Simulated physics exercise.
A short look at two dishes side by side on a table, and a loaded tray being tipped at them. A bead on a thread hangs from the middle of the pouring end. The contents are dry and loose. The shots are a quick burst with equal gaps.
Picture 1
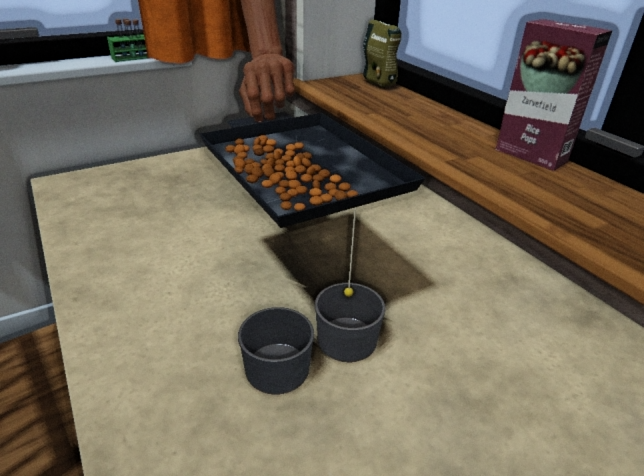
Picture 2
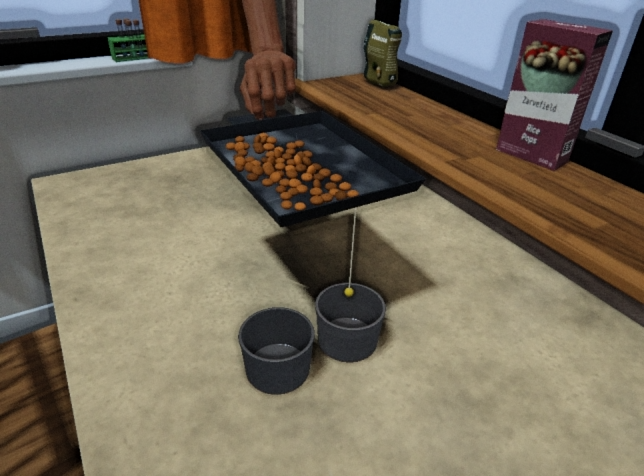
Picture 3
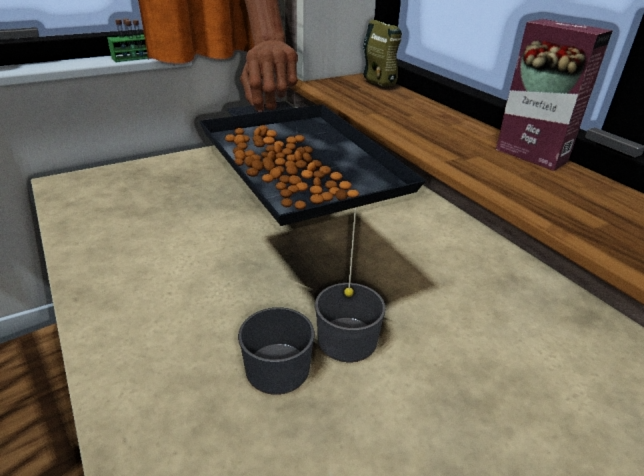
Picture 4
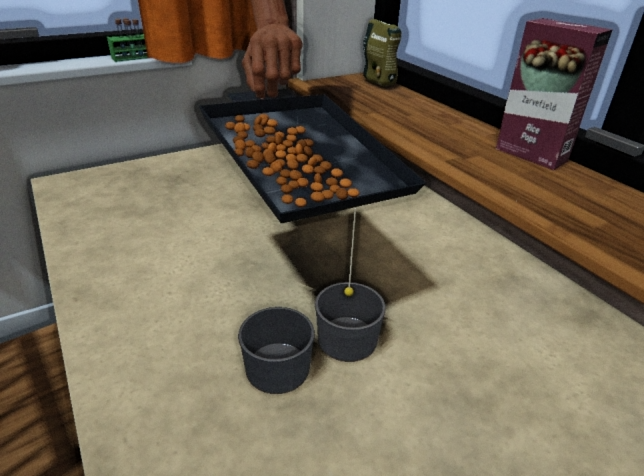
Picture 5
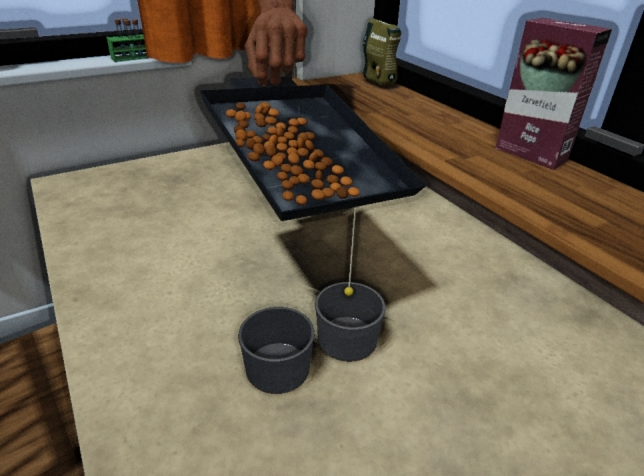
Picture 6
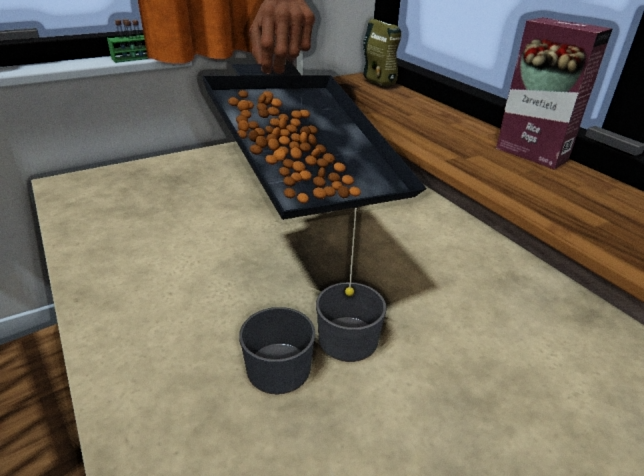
On a pale tabletop beside a wooden sill, a hand at the far end of a dark tray of small brown pieces gradually raises that end, while two grey dishes and a yellow bead on a thread stay still.
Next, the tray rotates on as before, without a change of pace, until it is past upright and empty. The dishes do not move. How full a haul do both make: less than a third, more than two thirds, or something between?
Together they catch less than a third.
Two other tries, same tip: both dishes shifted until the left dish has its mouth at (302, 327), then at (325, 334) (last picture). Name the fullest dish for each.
At the first place the dish on the right, at the second the dish on the right.
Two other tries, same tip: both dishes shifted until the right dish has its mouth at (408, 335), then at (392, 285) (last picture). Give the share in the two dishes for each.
Near 10 % and 50 %.
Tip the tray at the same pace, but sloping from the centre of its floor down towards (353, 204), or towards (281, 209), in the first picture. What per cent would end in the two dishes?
In turn 10 and 80 in a hundred.
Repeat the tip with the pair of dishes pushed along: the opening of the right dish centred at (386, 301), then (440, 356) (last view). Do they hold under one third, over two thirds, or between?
At the first place between a third and two thirds, at the second under a third.
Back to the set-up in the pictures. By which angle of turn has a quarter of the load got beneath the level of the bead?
At some 80 degrees.
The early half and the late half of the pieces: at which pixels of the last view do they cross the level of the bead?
Around (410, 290) and then (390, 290).
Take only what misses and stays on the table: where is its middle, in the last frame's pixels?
Close to (416, 334).
Shortly afterwards, tray tipped steeply; all but a few on the tray; a little in the air.
Next, tray tipped past a quarter turn; near a quarter on the tray; a little in the right dish; near half outside both; near a quarter in the air.
Some moments later, tray tipped past a quarter turn; a little in the right dish; the bulk outside both.
In the end, tray tipped past a quarter turn; none at all in the left dish; a little in the right dish; the bulk outside both.
